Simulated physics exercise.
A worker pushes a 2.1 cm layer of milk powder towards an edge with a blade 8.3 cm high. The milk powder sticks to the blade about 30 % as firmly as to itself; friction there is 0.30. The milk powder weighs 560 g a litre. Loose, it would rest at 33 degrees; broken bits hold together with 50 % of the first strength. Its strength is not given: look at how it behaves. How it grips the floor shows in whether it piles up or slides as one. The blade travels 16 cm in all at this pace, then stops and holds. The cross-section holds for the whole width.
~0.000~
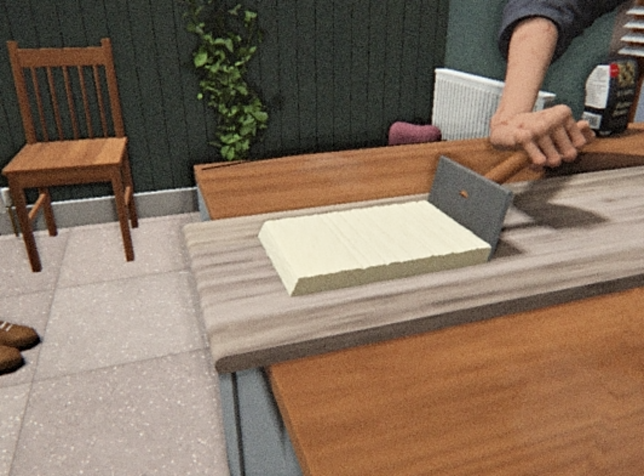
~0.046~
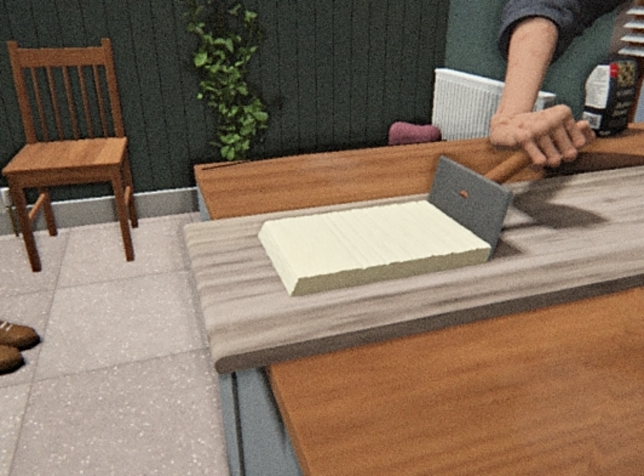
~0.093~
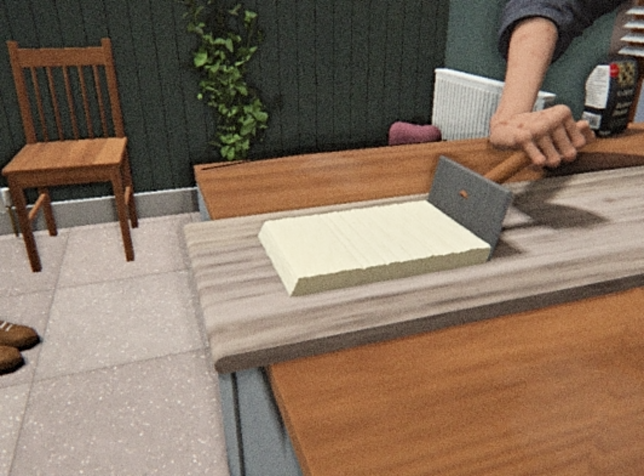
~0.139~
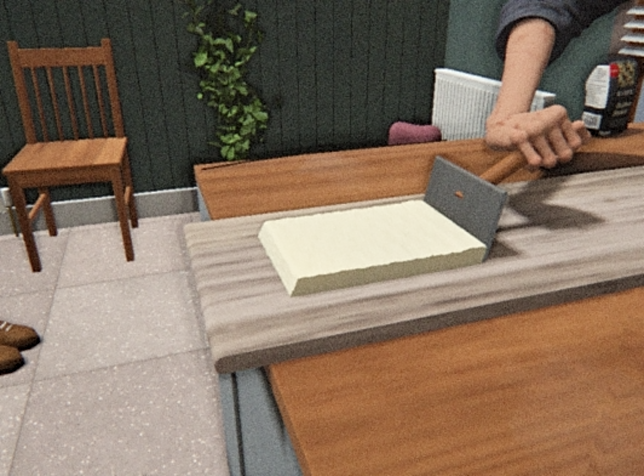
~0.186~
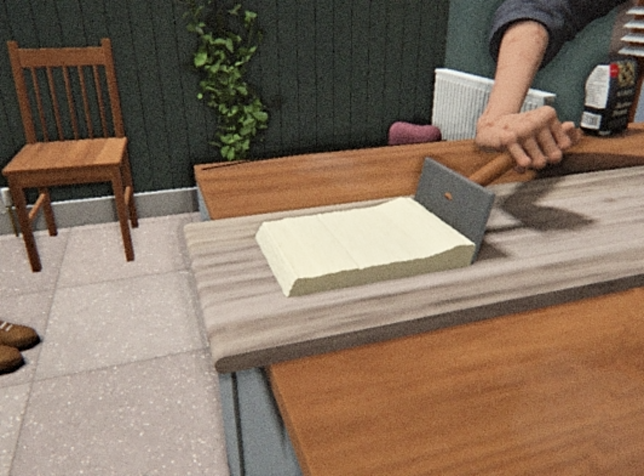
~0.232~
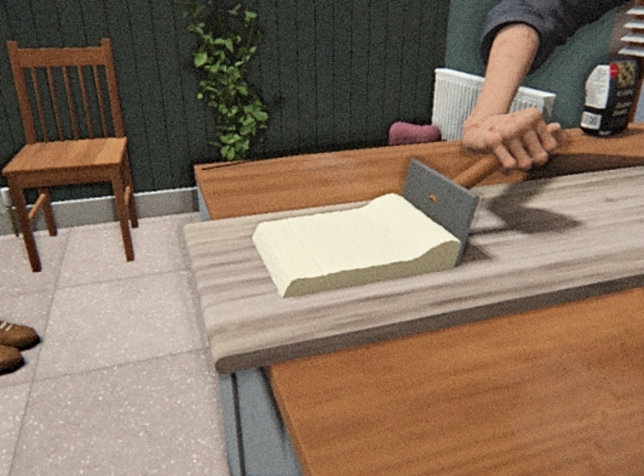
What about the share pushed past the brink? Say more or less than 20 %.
The share pushed past the brink is less than 20 %.
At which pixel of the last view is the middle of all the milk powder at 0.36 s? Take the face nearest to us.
Around (343, 276).
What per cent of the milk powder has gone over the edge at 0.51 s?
Some 0 per cent.
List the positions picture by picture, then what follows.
In the first frame, foot of the blade at (486, 263), not yet moved; front end of the milk powder at (291, 293), piled 2.1 cm high.
In the second frame, foot of the blade at (486, 263), not yet moved; front end of the milk powder at (291, 293), piled 2.1 cm high.
In the third frame, foot of the blade at (486, 263), not yet moved; front end of the milk powder at (291, 293), piled 2.1 cm high.
In the fourth frame, foot of the blade at (481, 264), moved 7 mm; front end of the milk powder at (291, 293), piled 2.3 cm high.
In the fifth frame, foot of the blade at (470, 266), moved 2.2 cm; front end of the milk powder at (288, 296), piled 3.0 cm high.
In the sixth frame, foot of the blade at (453, 269), moved 4.4 cm; front end of the milk powder at (284, 298), piled 3.7 cm high.
By 0.36 s, 0 % has gone over the edge.
By 0.51 s, 0 % has gone over the edge.
By 0.65 s, 10 % has gone over the edge.
By 0.80 s, 10 % has gone over the edge.
By 0.86 s, at the end, 10 % has gone over the edge.
